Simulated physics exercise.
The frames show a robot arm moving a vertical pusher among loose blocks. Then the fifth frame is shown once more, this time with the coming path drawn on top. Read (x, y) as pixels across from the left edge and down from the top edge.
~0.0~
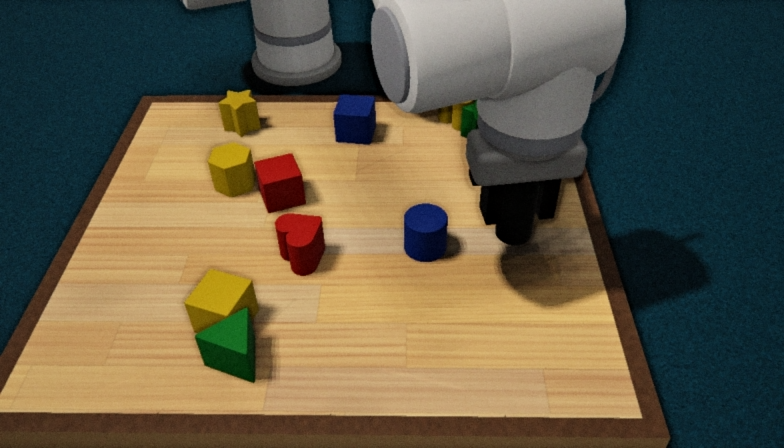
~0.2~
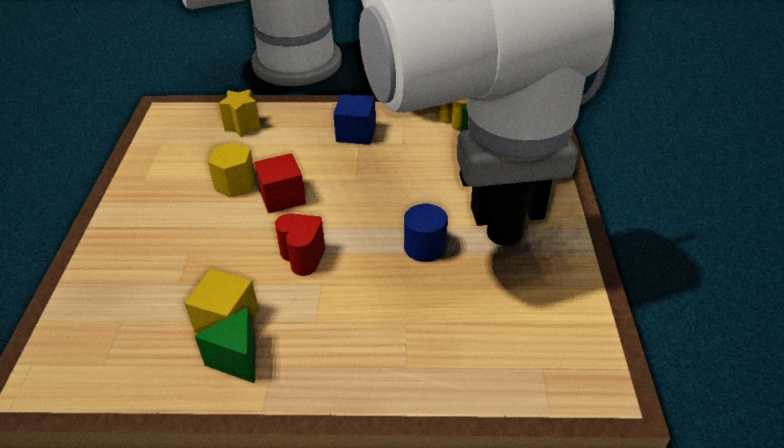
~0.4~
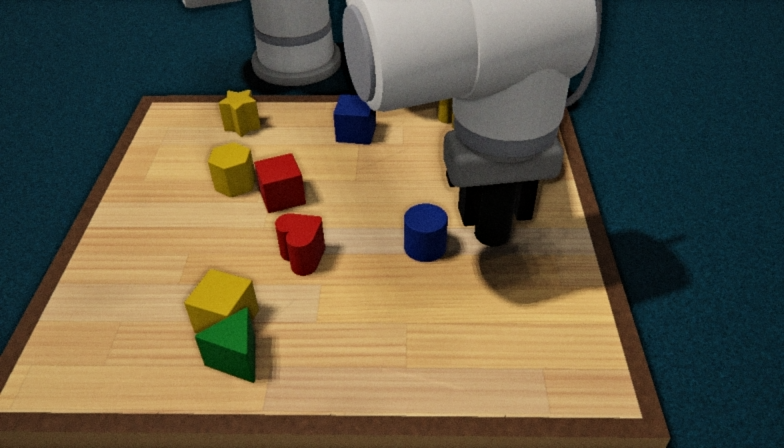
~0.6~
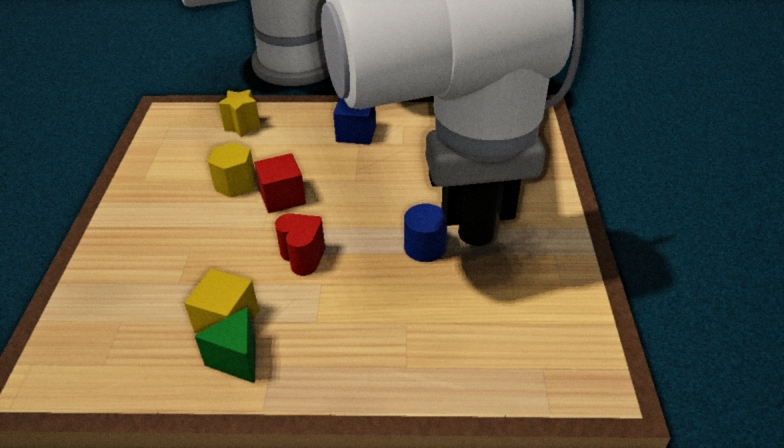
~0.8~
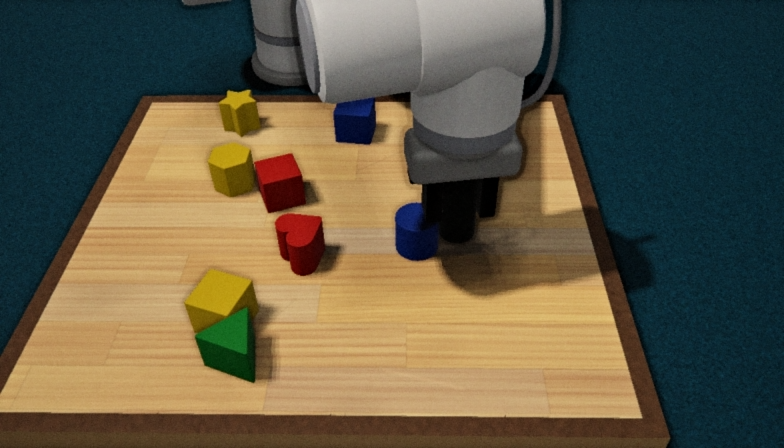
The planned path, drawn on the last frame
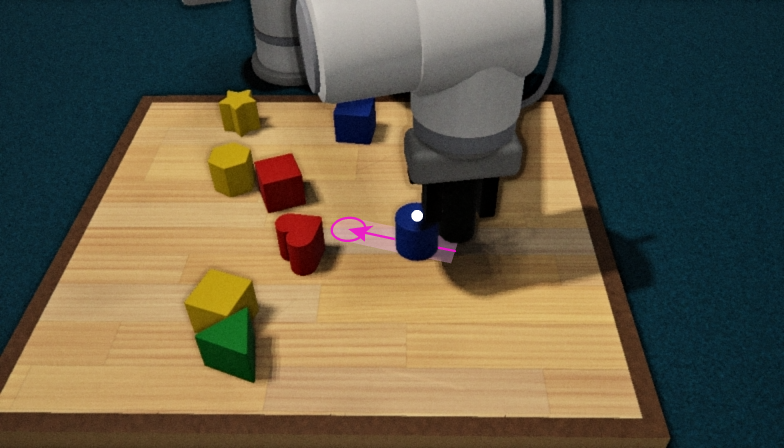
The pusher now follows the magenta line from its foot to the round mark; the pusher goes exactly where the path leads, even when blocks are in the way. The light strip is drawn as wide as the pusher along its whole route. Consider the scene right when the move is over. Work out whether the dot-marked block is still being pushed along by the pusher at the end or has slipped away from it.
My guess is it keeps its place ahead of the pusher.
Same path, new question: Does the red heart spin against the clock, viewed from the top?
The answer is yes.
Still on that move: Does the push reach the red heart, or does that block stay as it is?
The block you're asking about gets moved.
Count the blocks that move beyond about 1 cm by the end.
I think two will be displaced.
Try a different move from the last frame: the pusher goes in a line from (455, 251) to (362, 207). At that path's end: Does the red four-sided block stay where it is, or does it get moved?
The red four-sided block is left alone.
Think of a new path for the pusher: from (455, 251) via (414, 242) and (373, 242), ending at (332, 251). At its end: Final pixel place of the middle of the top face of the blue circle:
It is at (299, 206).
The drawn path runs from (455, 251) to (349, 229); the dot is on the blue circle.
What follows on the original path. One third of the way, pusher at (419, 224); blue circle at (379, 211).
Two thirds of the way, pusher at (382, 217); blue circle at (342, 207).
At the end, pusher at (347, 210); red four-sided block not moved; red heart at (282, 232), turned 35° anticlockwise; blue circle at (307, 202).
